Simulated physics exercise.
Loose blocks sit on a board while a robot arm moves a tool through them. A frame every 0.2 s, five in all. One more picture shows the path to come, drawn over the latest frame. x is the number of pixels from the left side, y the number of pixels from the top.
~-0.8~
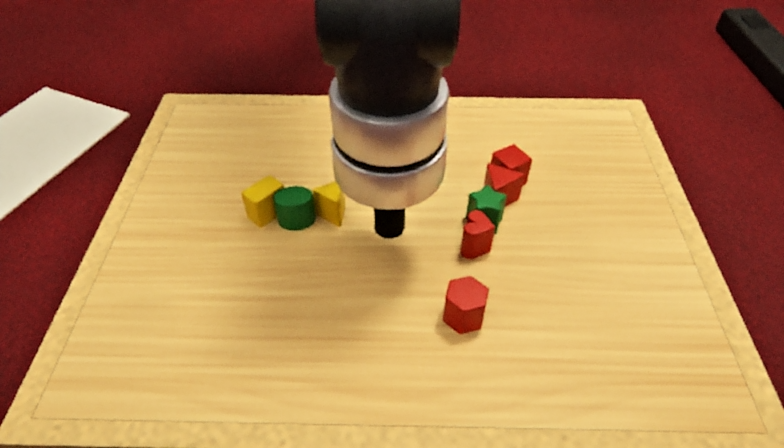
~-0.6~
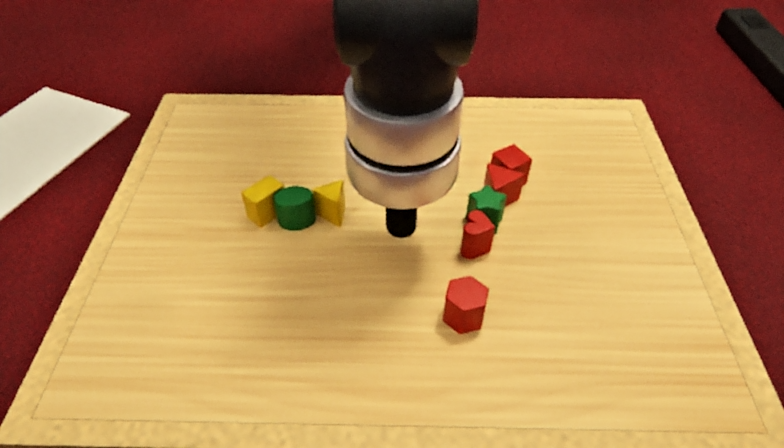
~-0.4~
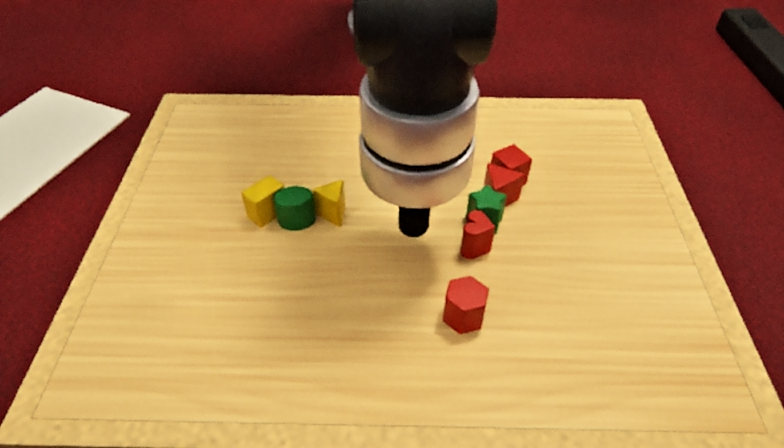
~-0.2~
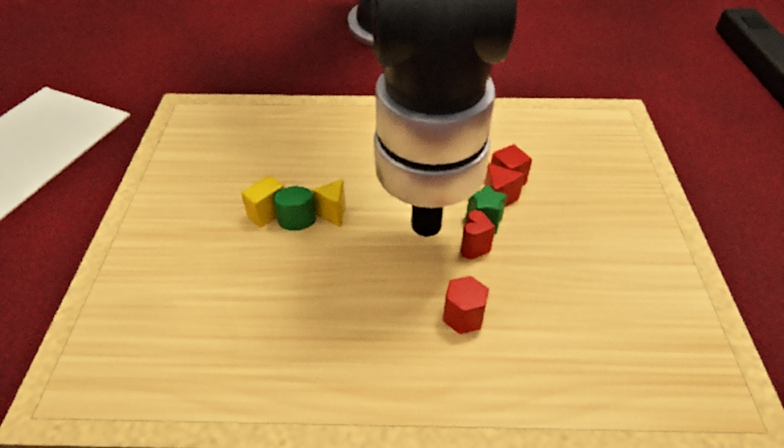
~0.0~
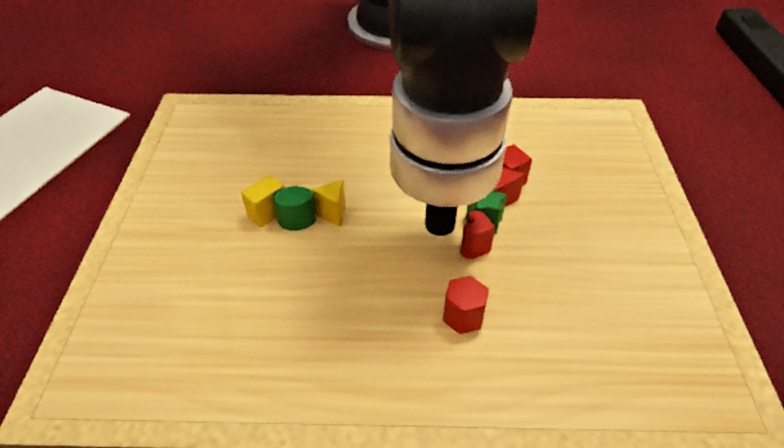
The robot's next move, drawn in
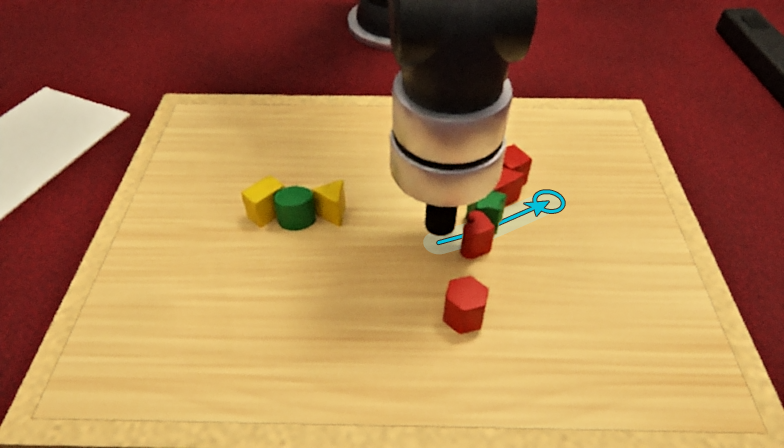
The clip shows a black and silver robot arm moving its tool slowly a short way right above a wooden board, from beside a yellow and green group toward a line of red and green blocks, while the blocks stay still.
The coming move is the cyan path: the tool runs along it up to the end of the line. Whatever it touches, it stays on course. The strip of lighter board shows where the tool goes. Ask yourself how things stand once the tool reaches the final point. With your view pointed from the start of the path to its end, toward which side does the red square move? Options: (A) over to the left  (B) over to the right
Option A.
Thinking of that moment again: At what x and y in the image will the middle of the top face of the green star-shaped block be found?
It will likely be found at (581, 171).
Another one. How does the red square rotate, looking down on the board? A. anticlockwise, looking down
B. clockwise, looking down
A: Anticlockwise, looking down.
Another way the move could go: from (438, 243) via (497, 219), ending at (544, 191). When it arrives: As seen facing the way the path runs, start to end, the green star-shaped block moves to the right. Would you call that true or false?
It is true.
Path on the board, from (438, 243) by way of (498, 224) to (549, 201).
On the path given first. One third of the way, tool (483, 214); red heart (499, 223), turned 40° clockwise; green star-shaped block (506, 193), turned 25° anticlockwise; red three-sided block (512, 170); red square (515, 150), turned 15° anticlockwise.
Two thirds of the way, tool (520, 199); red heart (501, 221), turned 70° clockwise; green star-shaped block (545, 182), turned 15° anticlockwise; red three-sided block (538, 159), turned 40° anticlockwise; red square (520, 142), turned 65° anticlockwise.
At the end, tool (554, 185); red heart (501, 221), turned 70° clockwise; green star-shaped block (581, 171); red three-sided block (550, 155), turned 100° anticlockwise; red square (520, 142), turned 65° anticlockwise.
